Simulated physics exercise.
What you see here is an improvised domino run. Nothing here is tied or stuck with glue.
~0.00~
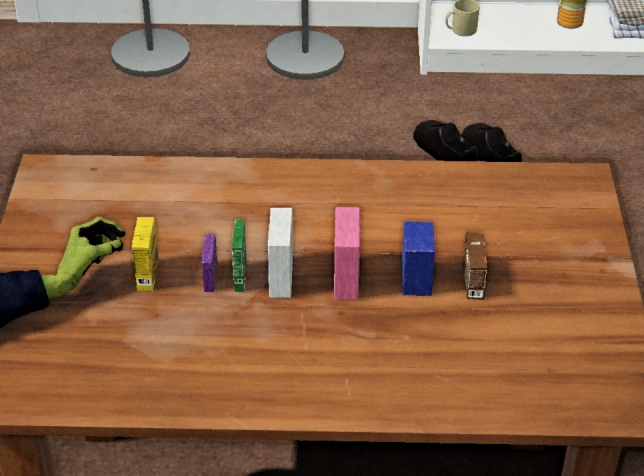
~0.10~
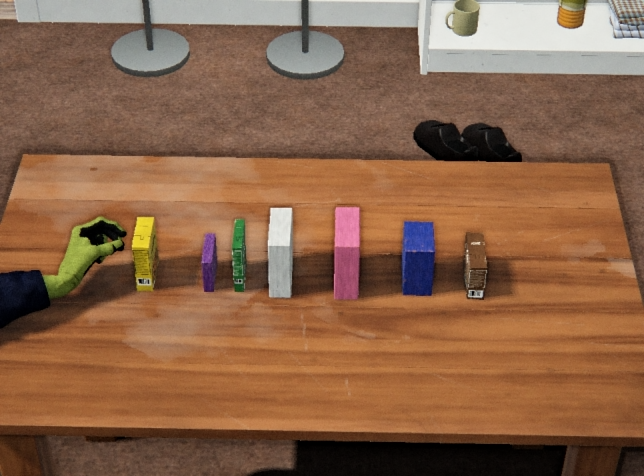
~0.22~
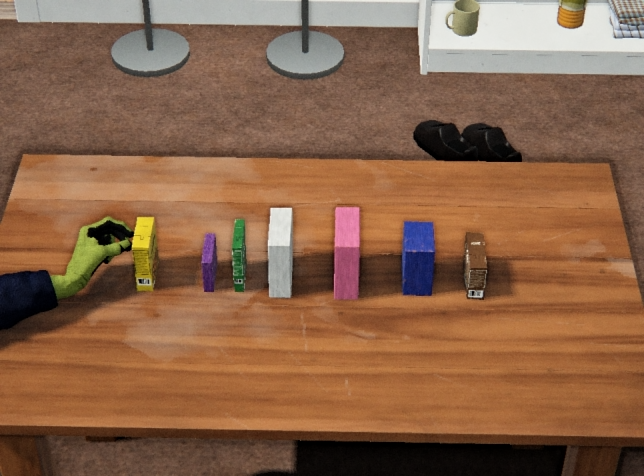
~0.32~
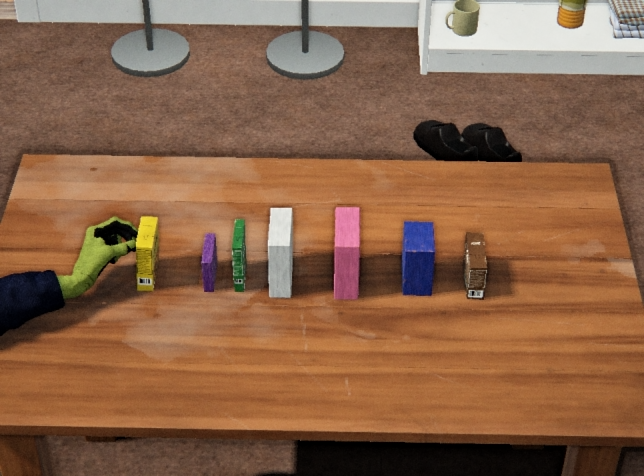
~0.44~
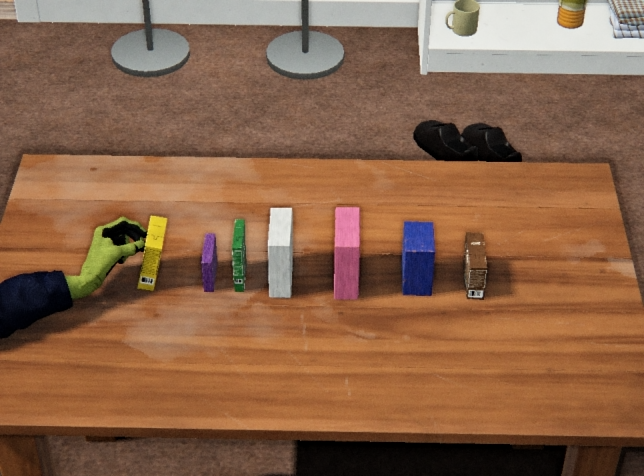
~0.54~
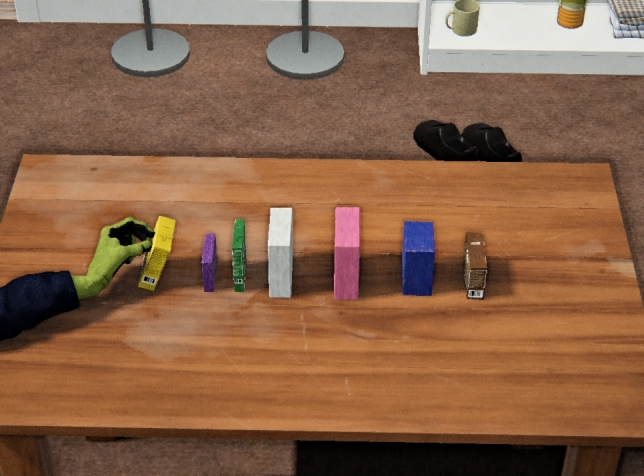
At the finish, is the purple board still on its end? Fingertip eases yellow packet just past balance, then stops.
No.
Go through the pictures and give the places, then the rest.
Purple board (210, 263); white block (281, 253), in the first picture.
Pink board (347, 254); green packet (240, 256), in the second picture.
White block (281, 253); blue board (418, 259), in the third picture.
Yellow packet 4° over; pink board (347, 254); green packet (240, 256), in the fourth picture.
Yellow packet 13° over; white block (281, 253); blue board (418, 259), in the fifth picture.
Yellow packet 21° over; purple board (210, 263); pink board (347, 254), in the sixth picture.
After 0.74 s, yellow packet 68° over; purple board tipped 14° from how it was near (215, 262).
After 0.84 s, yellow packet 86° over; purple board tipped 49° from how it was near (230, 265); green packet tipped 24° from how it was.
At rest (1.6 s), tipped over on the table, purple board; left askew, green packet; the other 3 in place. Seen from the same camera at the end, purple board near (227, 266).
